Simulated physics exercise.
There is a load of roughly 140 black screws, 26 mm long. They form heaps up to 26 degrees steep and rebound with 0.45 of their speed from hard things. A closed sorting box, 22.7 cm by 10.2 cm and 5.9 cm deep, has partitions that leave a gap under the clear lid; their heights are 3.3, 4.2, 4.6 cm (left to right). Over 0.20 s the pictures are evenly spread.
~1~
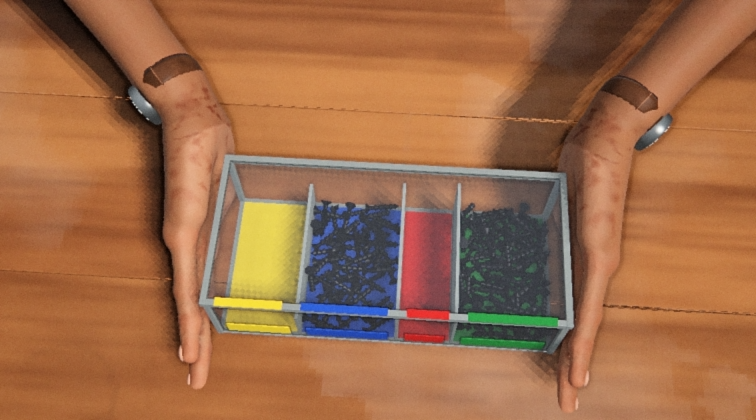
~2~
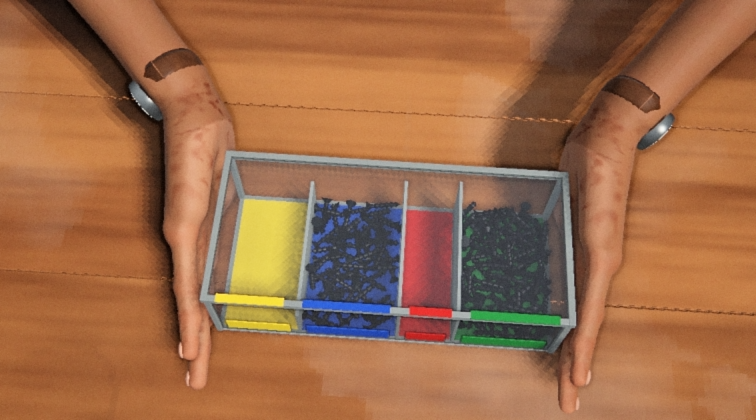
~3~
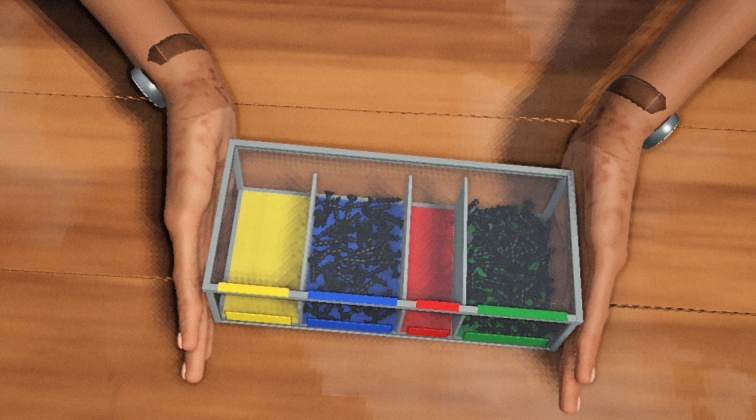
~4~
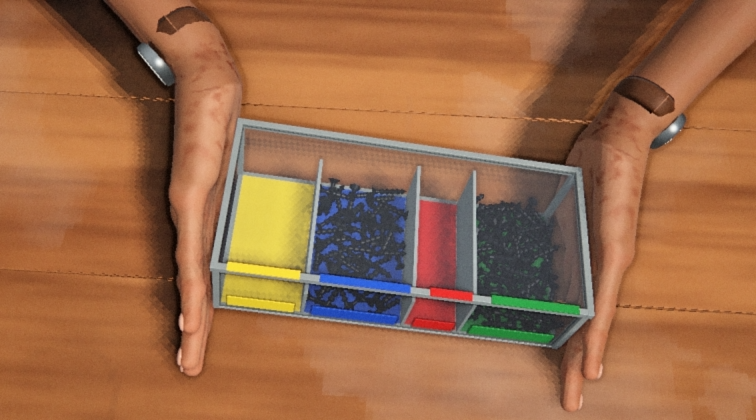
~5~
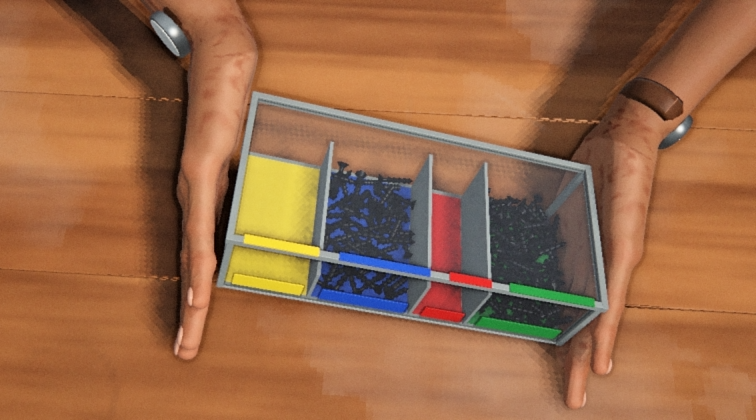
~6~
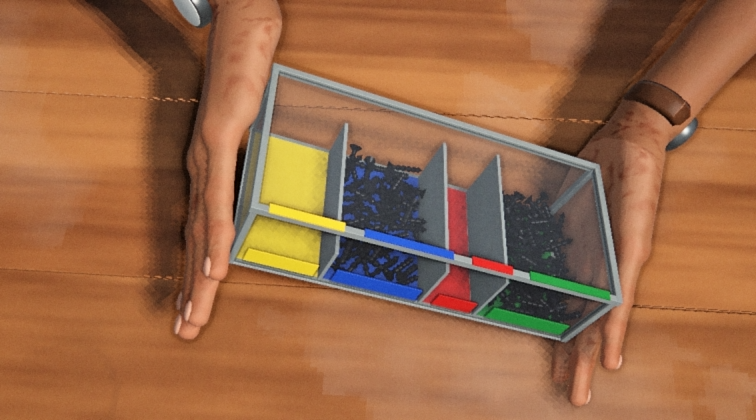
On a wooden tabletop, two hands tilting a clear sorting box of black screws, its left side rising, yellow and red compartments empty.
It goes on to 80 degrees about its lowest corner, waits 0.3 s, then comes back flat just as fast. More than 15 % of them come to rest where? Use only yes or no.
Red: No; blue: Yes; green: Yes; yellow: No.
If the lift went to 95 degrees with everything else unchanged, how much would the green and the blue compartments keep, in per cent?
Green 65 %, blue 30 %.
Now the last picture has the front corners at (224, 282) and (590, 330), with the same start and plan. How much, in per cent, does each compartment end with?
Red 0 %; blue 35 %; green 60 %; yellow 0 %.
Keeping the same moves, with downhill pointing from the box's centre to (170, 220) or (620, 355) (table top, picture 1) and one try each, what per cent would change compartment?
About 15 and 5 per cent.
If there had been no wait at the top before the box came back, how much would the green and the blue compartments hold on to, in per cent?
That would leave green with 60 percent and blue with 30 percent.
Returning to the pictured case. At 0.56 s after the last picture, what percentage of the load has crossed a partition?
About 10 per cent.
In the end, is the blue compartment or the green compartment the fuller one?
The green one.
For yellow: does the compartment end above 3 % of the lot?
As for yellow, not so.
Then, 0.56 s after the last picture, tilt 80 degrees; red 5 %, blue 30 %, green 60 %.
Then, 0.93 s after the last picture, tilt 45 degrees; red 10 %, blue 30 %, green 60 %.
Then, 1.40 s after the last picture, tilt 0 degrees; red 10 %, blue 30 %, green 60 %.
In the end, red 10 %, blue 30 %, green 60 %, yellow 0 %.
